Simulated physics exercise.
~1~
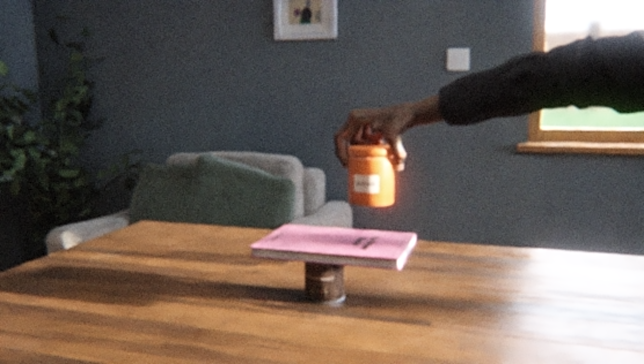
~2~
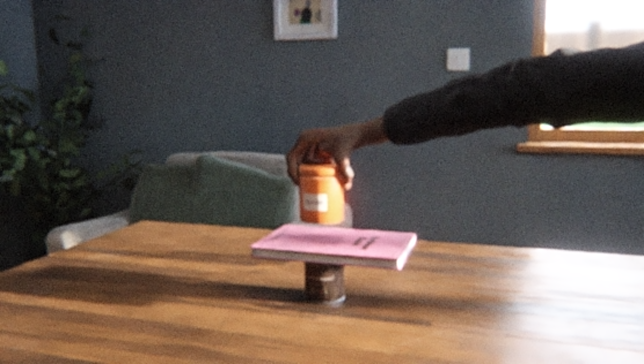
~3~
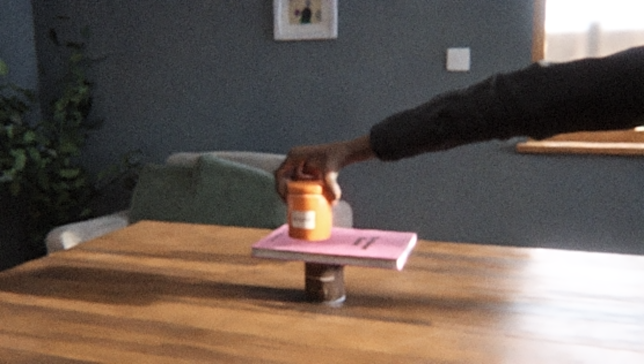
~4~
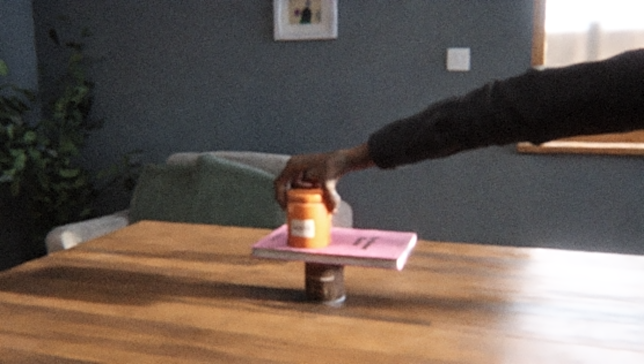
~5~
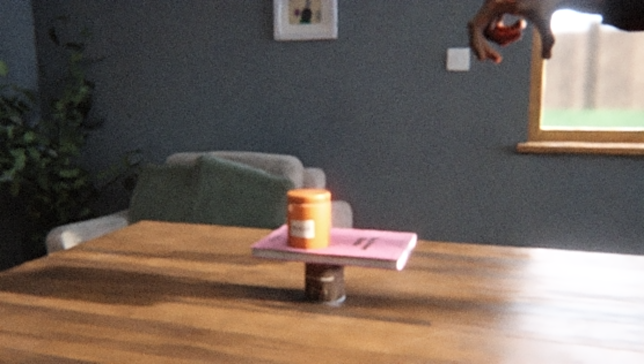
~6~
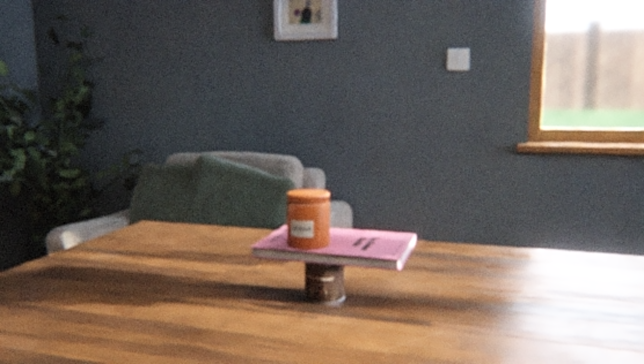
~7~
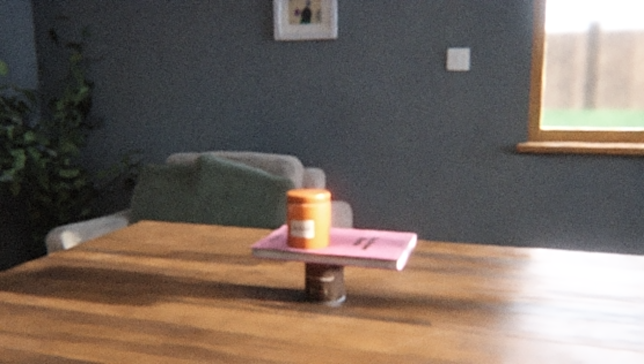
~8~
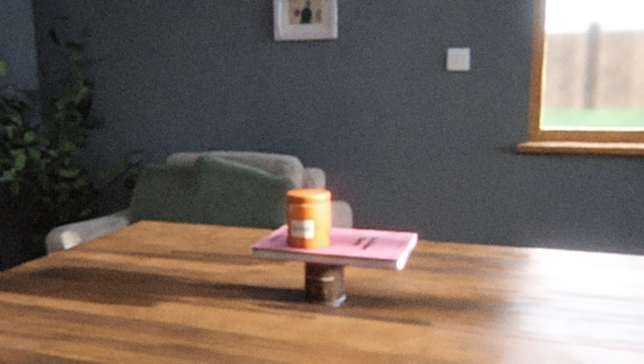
At the start, a hand reaching in from the right holds an orange jar above a pink book, which rests on a small brown tin on a wooden table. The hand carries the jar to the left and lowers it toward the book. It sets the jar down upright on the left part of the cover, keeping its fingers around the top for a moment. Then the hand lets go and draws back toward the upper right, leaving the view. The jar, book and tin all stay in place, and the stack holds its balance.
